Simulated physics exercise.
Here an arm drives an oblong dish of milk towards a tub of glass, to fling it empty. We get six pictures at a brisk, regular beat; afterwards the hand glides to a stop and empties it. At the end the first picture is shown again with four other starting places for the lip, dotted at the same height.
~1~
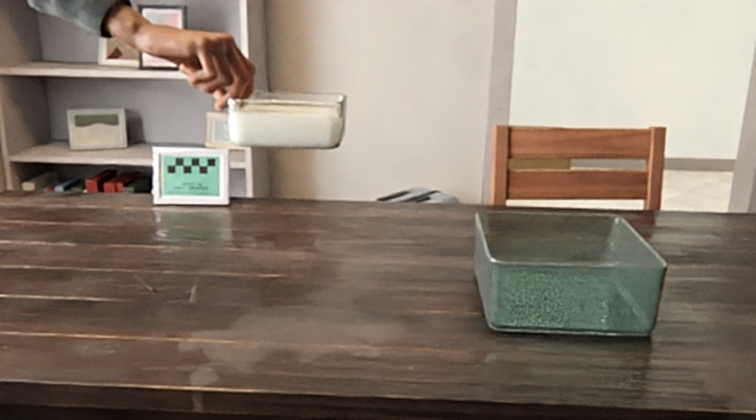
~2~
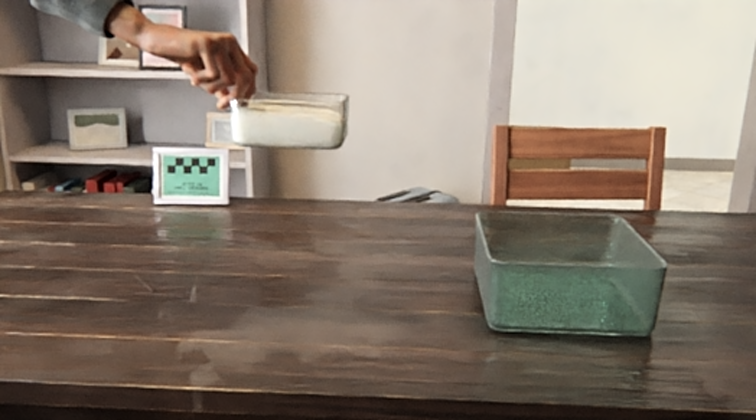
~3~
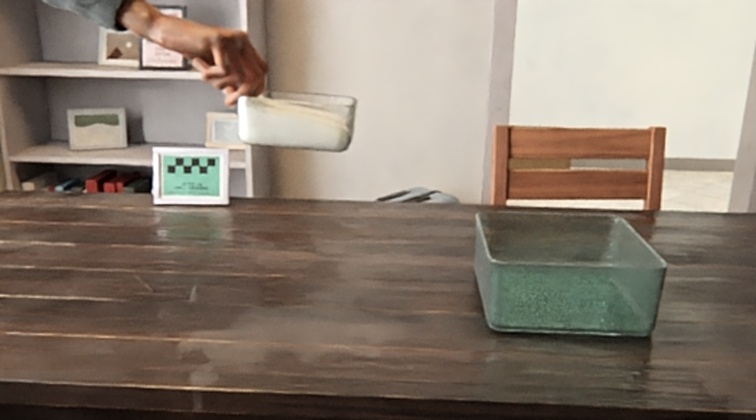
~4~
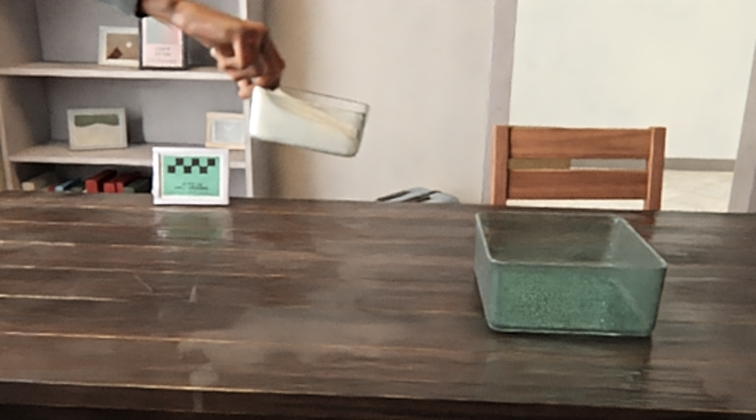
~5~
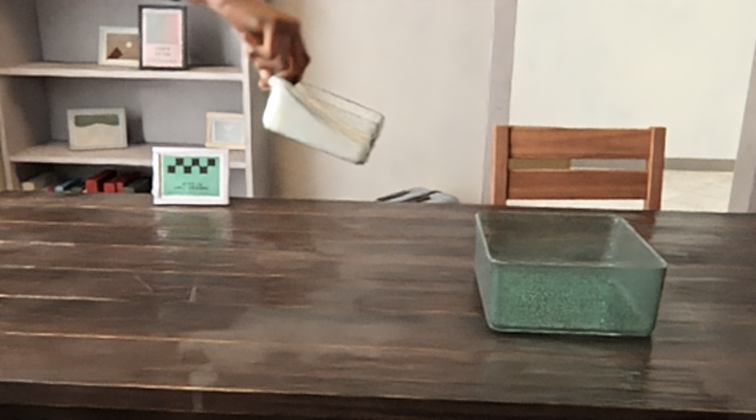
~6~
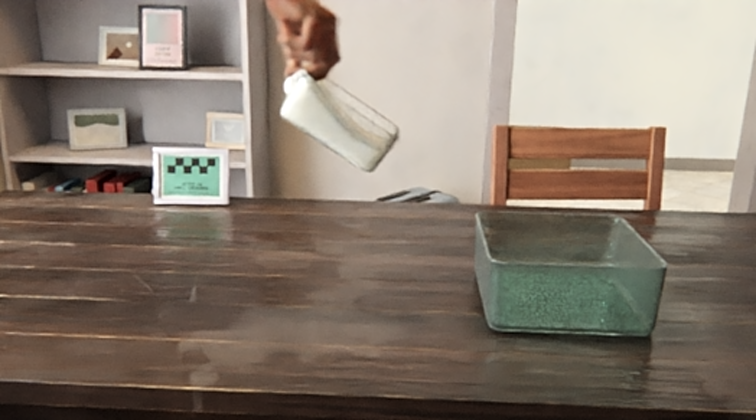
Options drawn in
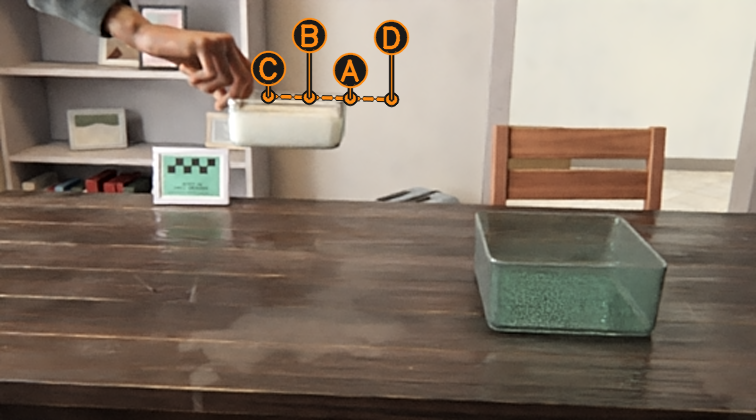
The video shows a hand holding an oblong clear dish of milk above a dark wooden table, then moving it a little rightward while tilting its right end steadily downward, as a greenish glass tub sits motionless at right.
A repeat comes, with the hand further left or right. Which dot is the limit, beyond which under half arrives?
Choose B.
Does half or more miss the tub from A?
No, not at all.
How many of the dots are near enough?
Three of the four.
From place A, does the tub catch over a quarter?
Yes, clearly.
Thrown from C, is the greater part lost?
Yes, it does.
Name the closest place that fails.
Place C.
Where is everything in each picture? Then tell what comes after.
Upright, lip at (342, 98); tub from (486, 327) to (653, 333); nothing has left yet, in the first picture.
Upright, lip at (345, 98); nothing has left yet, in the second picture.
Tipped about 3°, lip at (353, 101); nothing has left yet, in the third picture.
Tipped about 10°, lip at (366, 108); milk is over the rim, down to (267, 88), in the fourth picture.
Tipped about 21°, lip at (382, 119); milk is over the rim, down to (273, 85), in the fifth picture.
Tipped about 33°, lip at (398, 132); milk is over the rim, down to (291, 92), in the sixth picture.
On the marked copy, A at (350, 98); B at (309, 97); C at (268, 96); D at (391, 99).
Choosing A, about 75 % lands in the tub, 14 % falls short and 11 % goes beside or beyond.
Choosing B, about 68 % lands in the tub, 20 % falls short and 12 % goes beside or beyond.
Choosing C, about 20 % lands in the tub, 74 % falls short and 6 % goes beside or beyond.
Choosing D, about 90 % lands in the tub, 8 % falls short.
